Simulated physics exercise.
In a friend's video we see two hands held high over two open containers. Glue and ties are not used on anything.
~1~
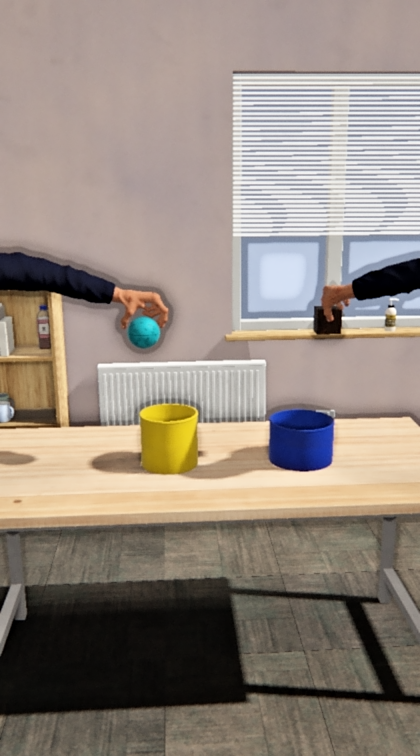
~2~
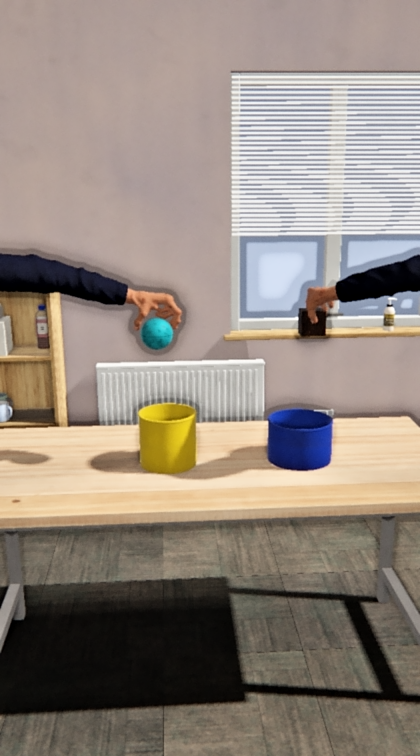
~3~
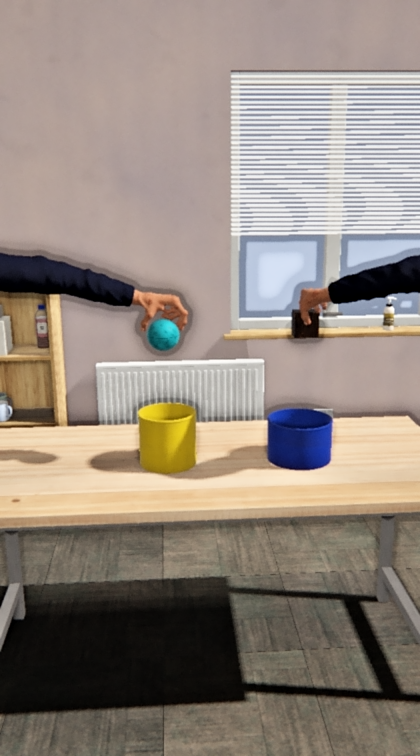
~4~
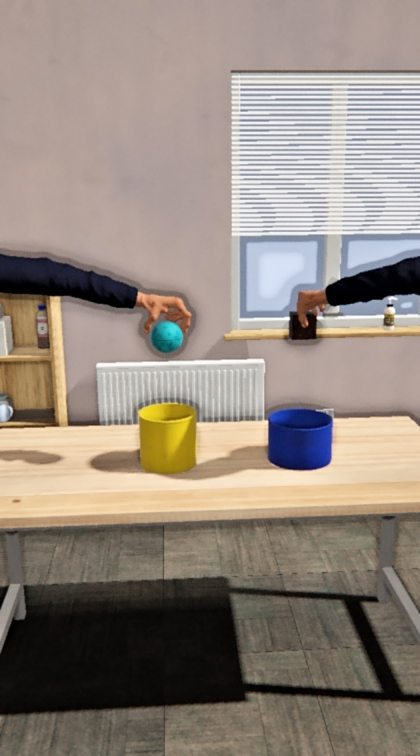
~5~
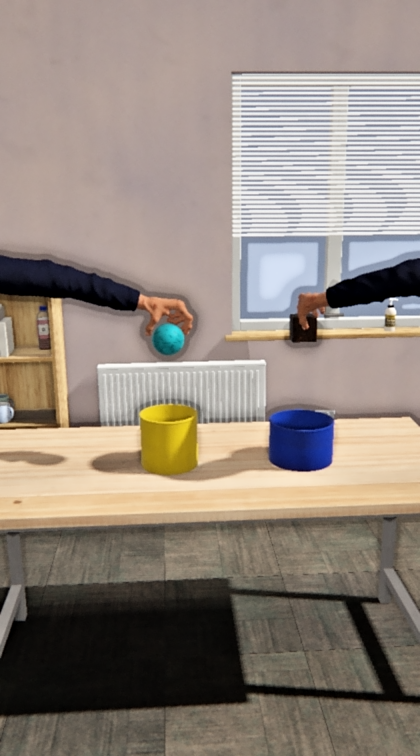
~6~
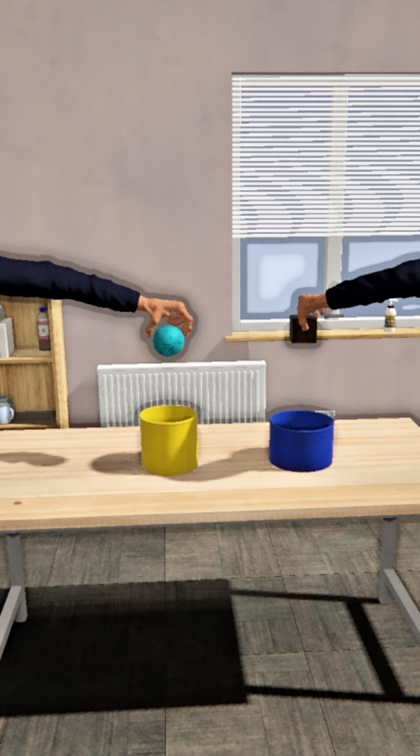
Two hands move a turquoise ball and a dark block inward above yellow and blue containers.
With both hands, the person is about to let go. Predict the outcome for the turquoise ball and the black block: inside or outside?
In order: The turquoise ball makes it in, the black block makes it in.
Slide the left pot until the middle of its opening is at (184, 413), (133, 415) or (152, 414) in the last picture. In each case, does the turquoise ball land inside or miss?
Record per trial: Winds up within / winds up out / winds up within.
Then, 0.16 s past the last view, turquoise ball travelled about its own width near (169, 363); black block travelled about its own width near (303, 351).
Then, 0.26 s past the last view, turquoise ball in the air near (170, 414); black block in the air near (301, 402).
Then, 0.34 s past the last view, turquoise ball come down near (171, 444); black block come down near (300, 445).
Finally, the turquoise ball lands inside, near (171, 448); the black block lands inside, near (300, 446).
